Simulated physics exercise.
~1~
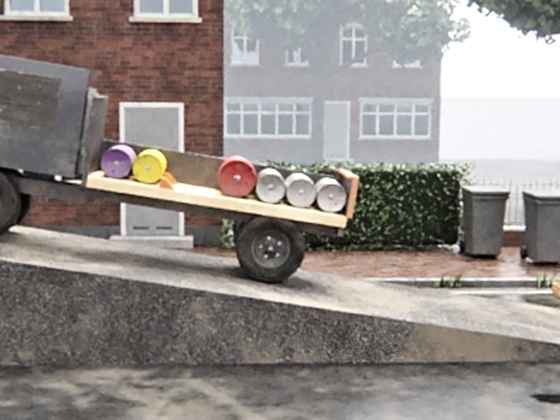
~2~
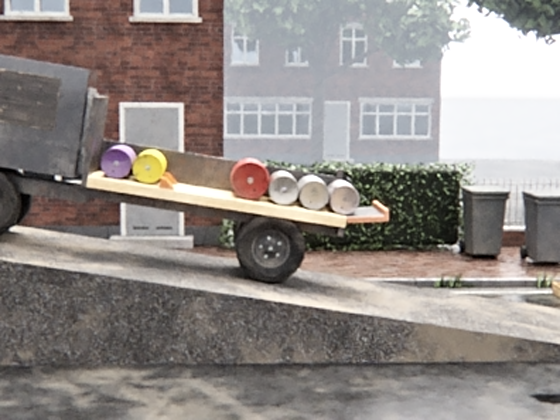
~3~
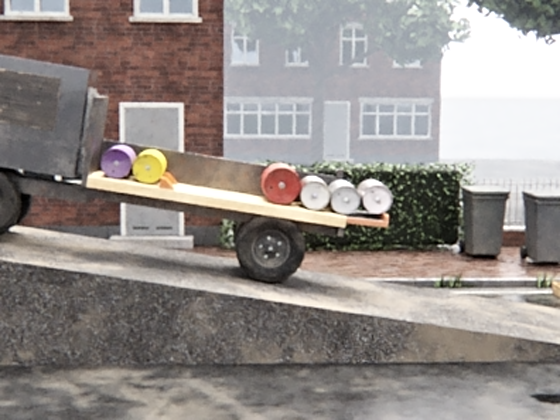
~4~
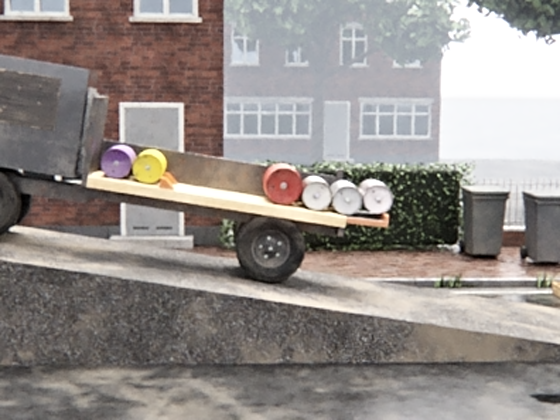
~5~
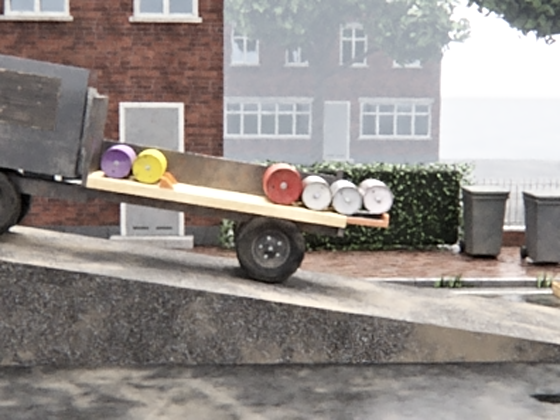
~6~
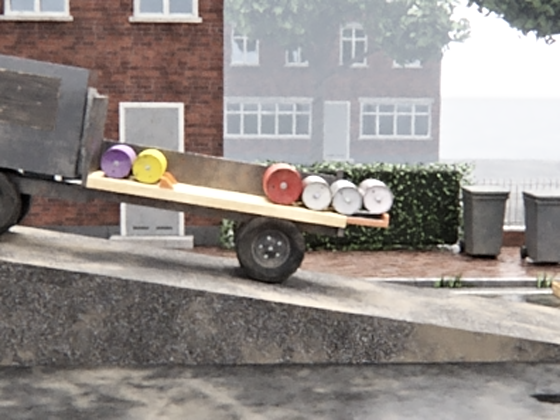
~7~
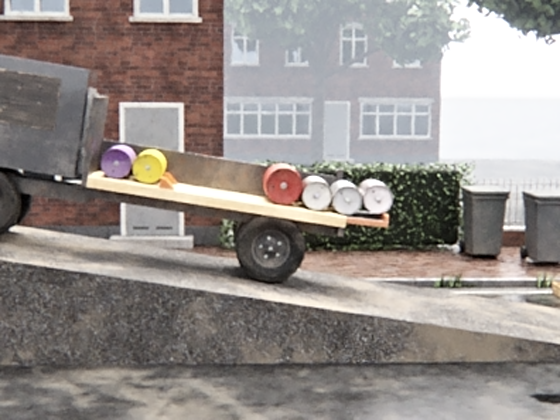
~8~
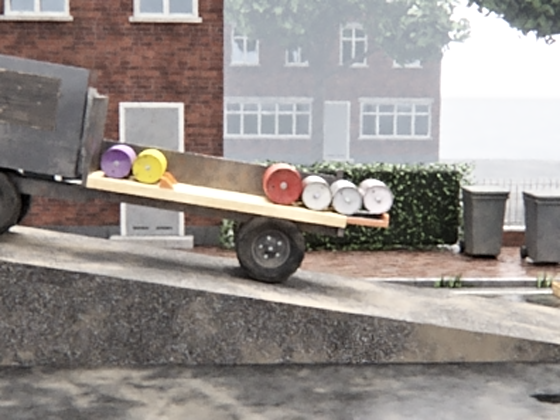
At first, a dark pickup stands tail downhill on a paved slope, with a purple and a yellow keg resting behind an orange chock, and a red keg and three silvery ones packed against the closed tailgate. The tailgate then swings down to the right until it lies nearly in line with the bed. The red and silvery kegs roll right together, and the leading ones move onto the lowered gate. They stop at its raised rim, bunched in a row. The purple and yellow kegs never move, and all six remain aboard, still, at the end.
